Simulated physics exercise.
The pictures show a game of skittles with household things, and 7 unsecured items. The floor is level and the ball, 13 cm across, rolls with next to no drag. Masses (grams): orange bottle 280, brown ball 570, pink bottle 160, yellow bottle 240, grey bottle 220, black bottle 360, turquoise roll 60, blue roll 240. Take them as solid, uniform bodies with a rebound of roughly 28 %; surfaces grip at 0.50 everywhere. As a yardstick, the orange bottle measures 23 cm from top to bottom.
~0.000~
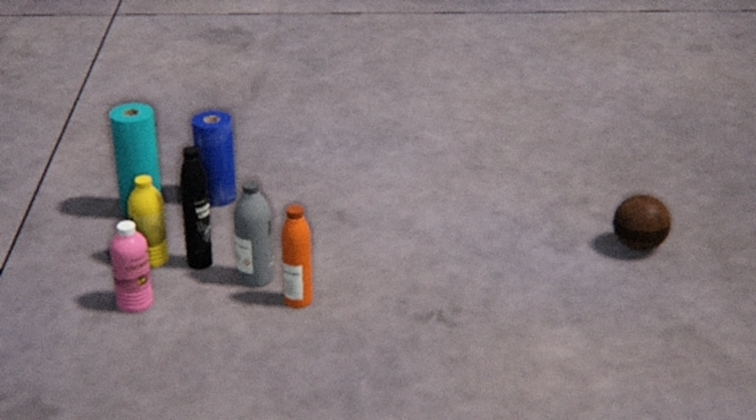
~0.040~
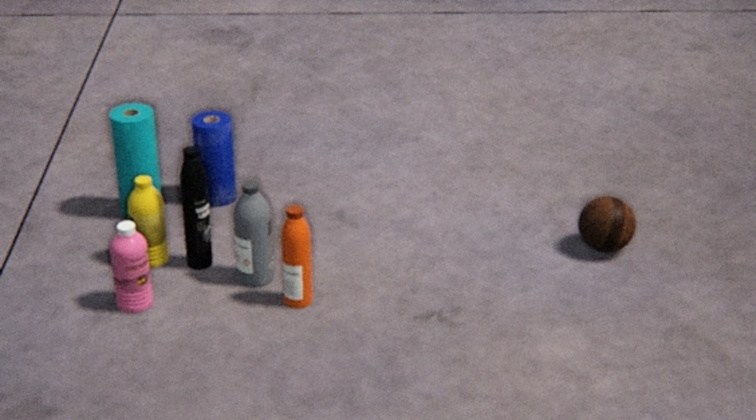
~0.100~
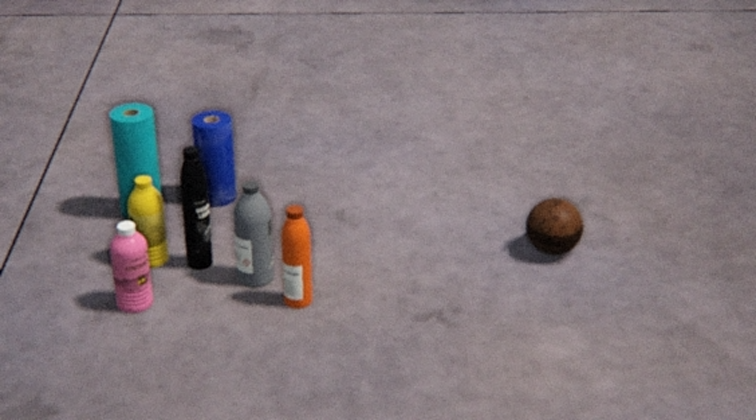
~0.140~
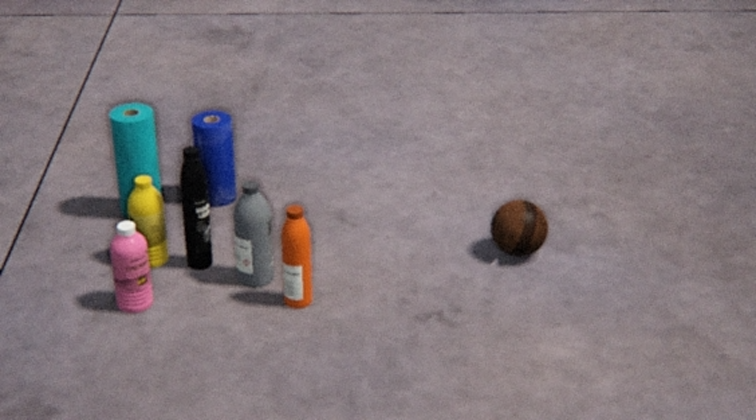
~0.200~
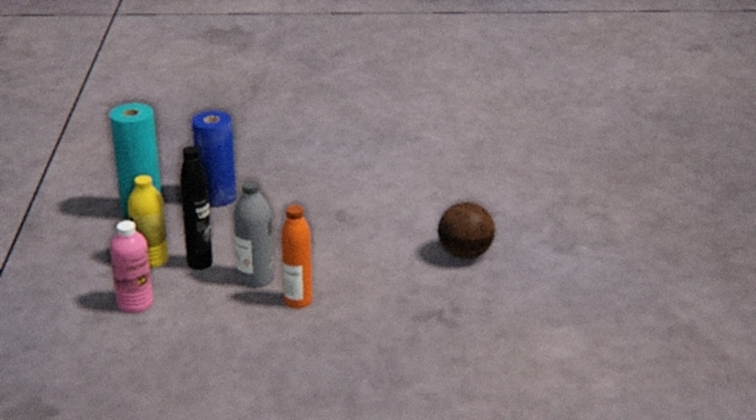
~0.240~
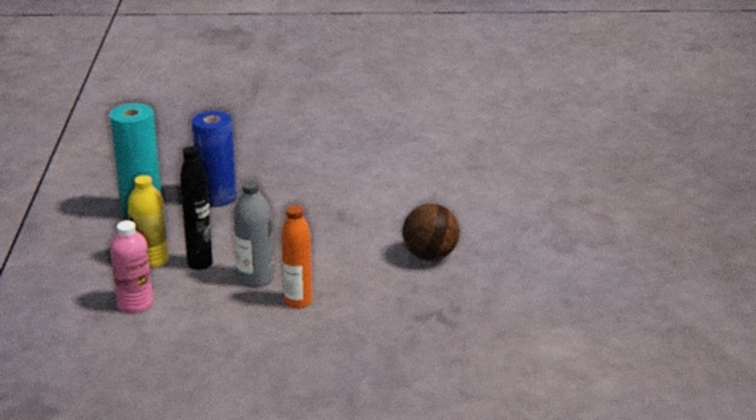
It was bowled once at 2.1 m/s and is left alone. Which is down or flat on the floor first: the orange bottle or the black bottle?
The latter of the two, the black bottle.
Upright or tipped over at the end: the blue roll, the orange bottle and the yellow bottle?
The blue roll keeps standing; the orange bottle stays upright; the yellow bottle stays upright.
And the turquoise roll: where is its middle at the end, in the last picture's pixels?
Near (93, 119).
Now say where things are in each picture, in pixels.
The first picture shows ball 0 cm along; brown ball (642, 223); orange bottle (296, 256); black bottle (195, 208).
The second picture shows ball 8 cm along; brown ball (607, 225); grey bottle (253, 233).
The third picture shows ball 21 cm along; brown ball (554, 227); blue roll (215, 159).
The fourth picture shows ball 29 cm along; brown ball (519, 228); yellow bottle (147, 220).
The fifth picture shows ball 41 cm along; brown ball (466, 231); turquoise roll (137, 163).
The sixth picture shows ball 50 cm along; brown ball (431, 232); orange bottle (296, 256); black bottle (195, 208).
By 0.64 s, ball 104 cm along; brown ball near (198, 218); black bottle tilted 11° near (165, 212); grey bottle tilted 47°; pink bottle tilted 13°.
By 0.94 s, ball 122 cm along; brown ball near (132, 193); black bottle tilted 62° near (121, 253); grey bottle on its side; turquoise roll tilted 6°.
By 1.54 s, ball 152 cm along; brown ball near (32, 167); black bottle on its side near (112, 290); grey bottle on its side; turquoise roll tilted 21°.
By 2.44 s, ball 192 cm along; black bottle on its side near (111, 288); grey bottle on its side; turquoise roll on its side.
When it is over (3.4 s), lying over on the floor, grey bottle, black bottle and turquoise roll; the other 4 within 8 cm of the start. End places, in pixels of the last picture, orange bottle near (296, 256), black bottle near (110, 287). Orange bottle was never lost; black bottle went at 0.84 s.
